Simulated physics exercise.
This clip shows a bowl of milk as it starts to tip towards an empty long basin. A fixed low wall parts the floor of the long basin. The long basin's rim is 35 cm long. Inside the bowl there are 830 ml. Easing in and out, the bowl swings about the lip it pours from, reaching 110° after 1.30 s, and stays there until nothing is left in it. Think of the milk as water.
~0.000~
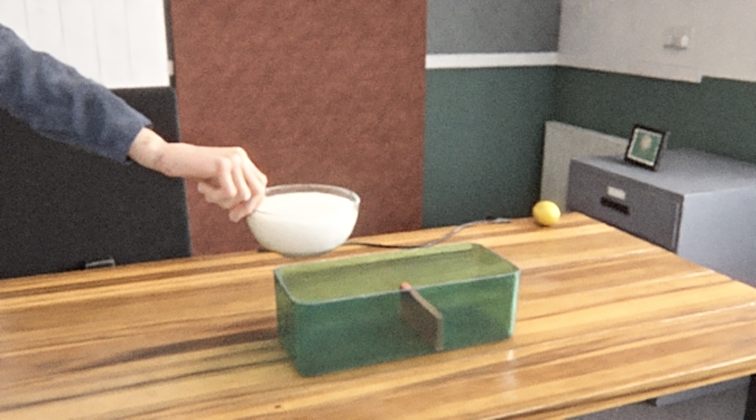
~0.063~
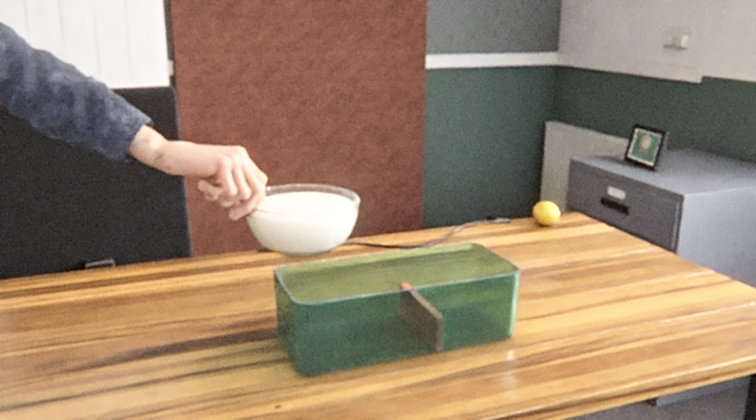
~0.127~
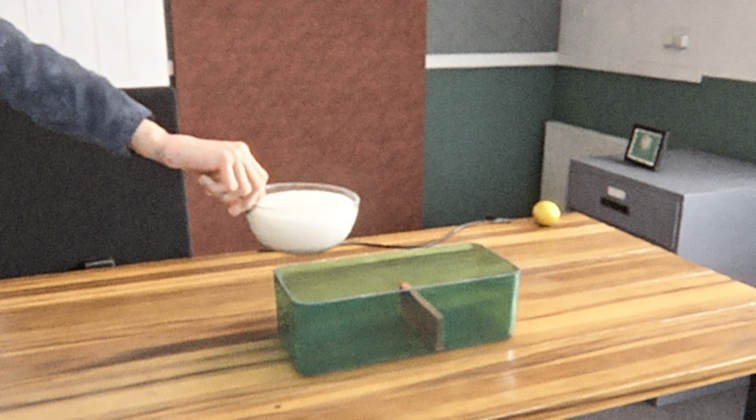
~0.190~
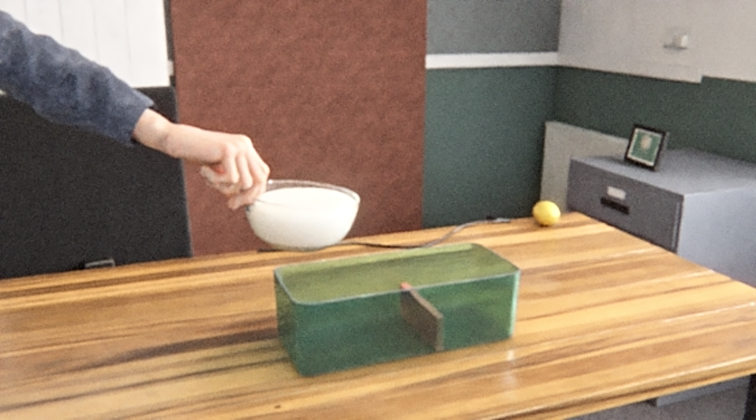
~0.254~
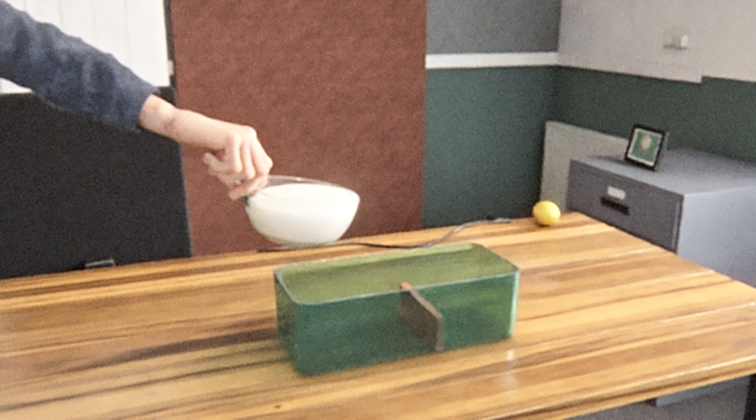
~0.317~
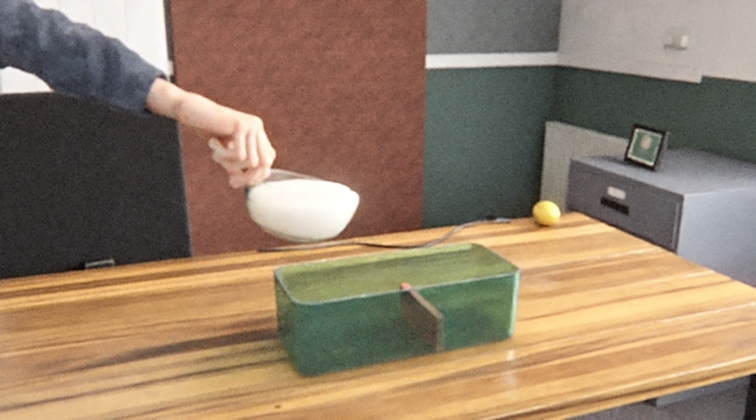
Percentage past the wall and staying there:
53 percent.
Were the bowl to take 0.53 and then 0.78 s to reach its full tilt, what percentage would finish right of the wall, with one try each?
55 per cent first, 60 per cent second.
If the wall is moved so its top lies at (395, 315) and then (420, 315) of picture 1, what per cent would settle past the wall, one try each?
One try each: Around 85 percent and then around 55 percent.
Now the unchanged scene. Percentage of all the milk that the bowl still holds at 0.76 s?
Roughly 36 percent.
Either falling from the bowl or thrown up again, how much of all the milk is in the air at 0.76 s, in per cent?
I'd put it at about 40 percent.
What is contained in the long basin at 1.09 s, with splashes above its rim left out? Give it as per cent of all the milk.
Near 90 per cent of the total.
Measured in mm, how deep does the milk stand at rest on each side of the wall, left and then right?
On the left it stands about 12 mm, on the right about 24 mm.
After 0.76 s the tilt is 70° and 36 per cent is still to pour, 20 is left of the wall and 3 right of it.
After 1.09 s the tilt is 103° and 1 per cent is still to pour, 38 is left of the wall and 53 right of it.
After 1.43 s the tilt is 110° and 0 per cent is still to pour, 46 is left of the wall and 53 right of it.
After 1.80 s the tilt is 110° and 0 per cent is still to pour, 46 is left of the wall and 53 right of it.
In the end 46 per cent lies left of the wall, 53 right of it and 1 outside.
